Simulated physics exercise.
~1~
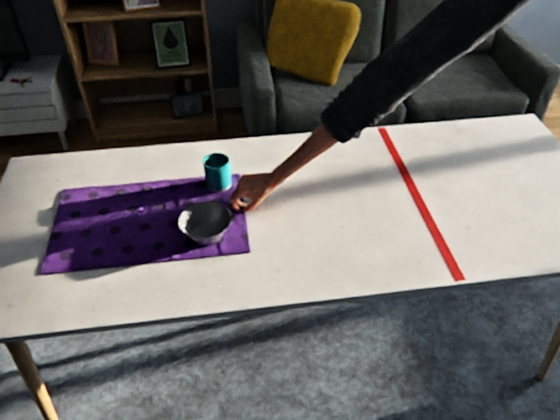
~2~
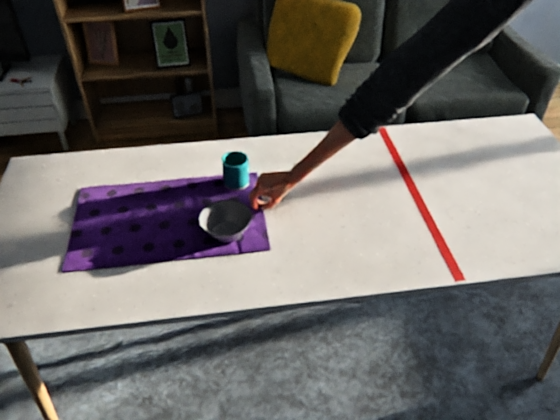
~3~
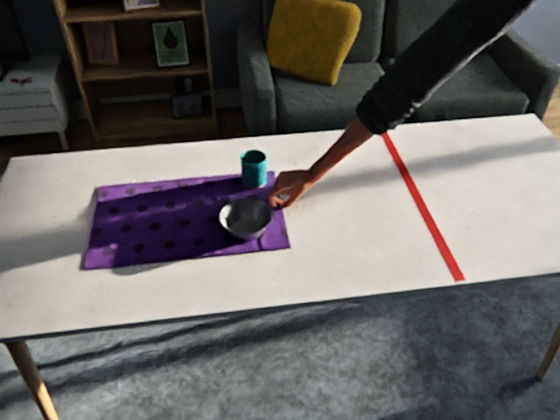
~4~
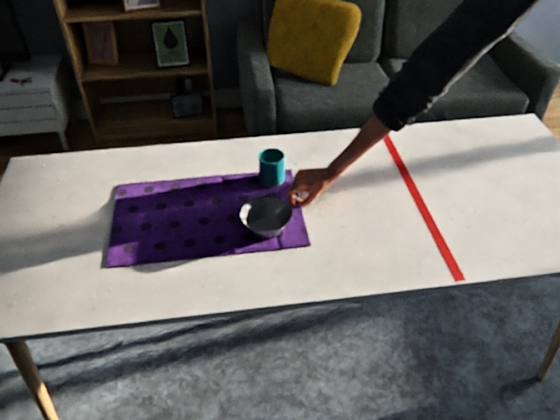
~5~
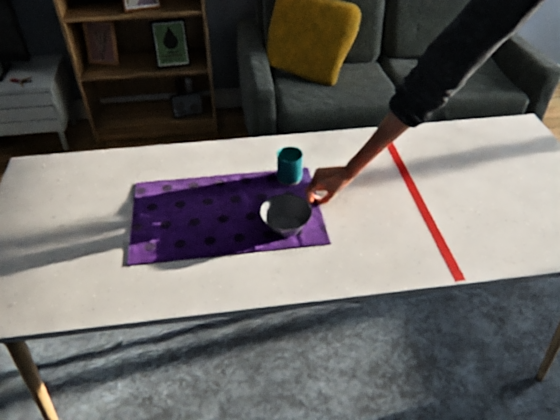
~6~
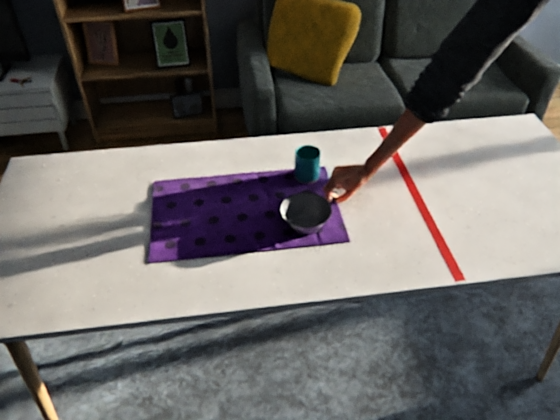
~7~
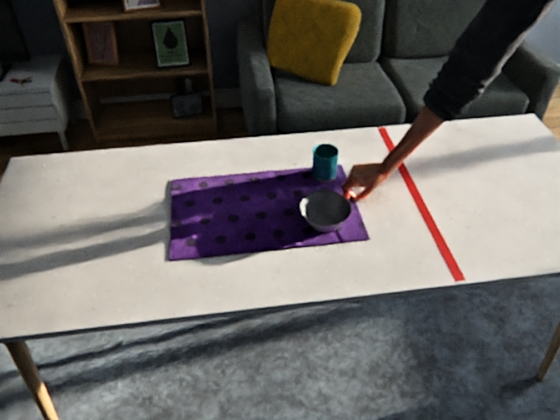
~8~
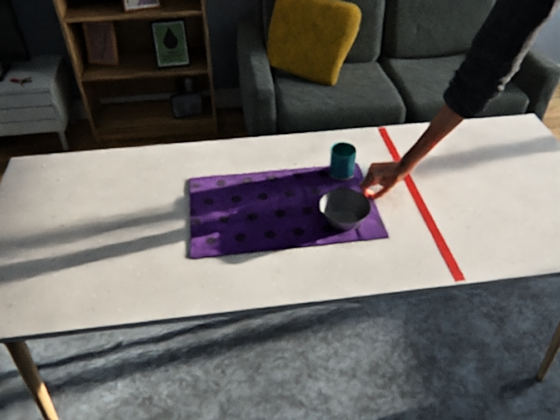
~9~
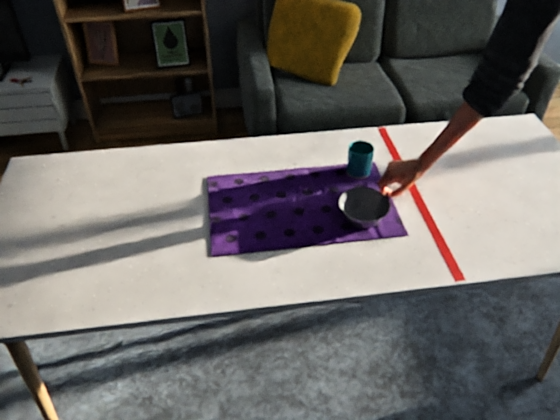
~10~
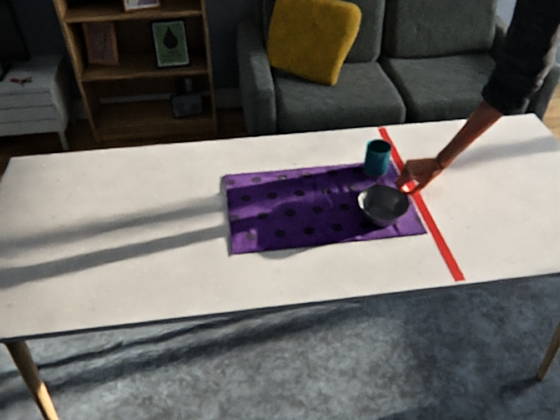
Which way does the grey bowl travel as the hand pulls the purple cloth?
The grey bowl moves to the right, riding along on the purple cloth.
A purple cloth carrying a grey bowl and turquoise mug is pulled right to red tape.
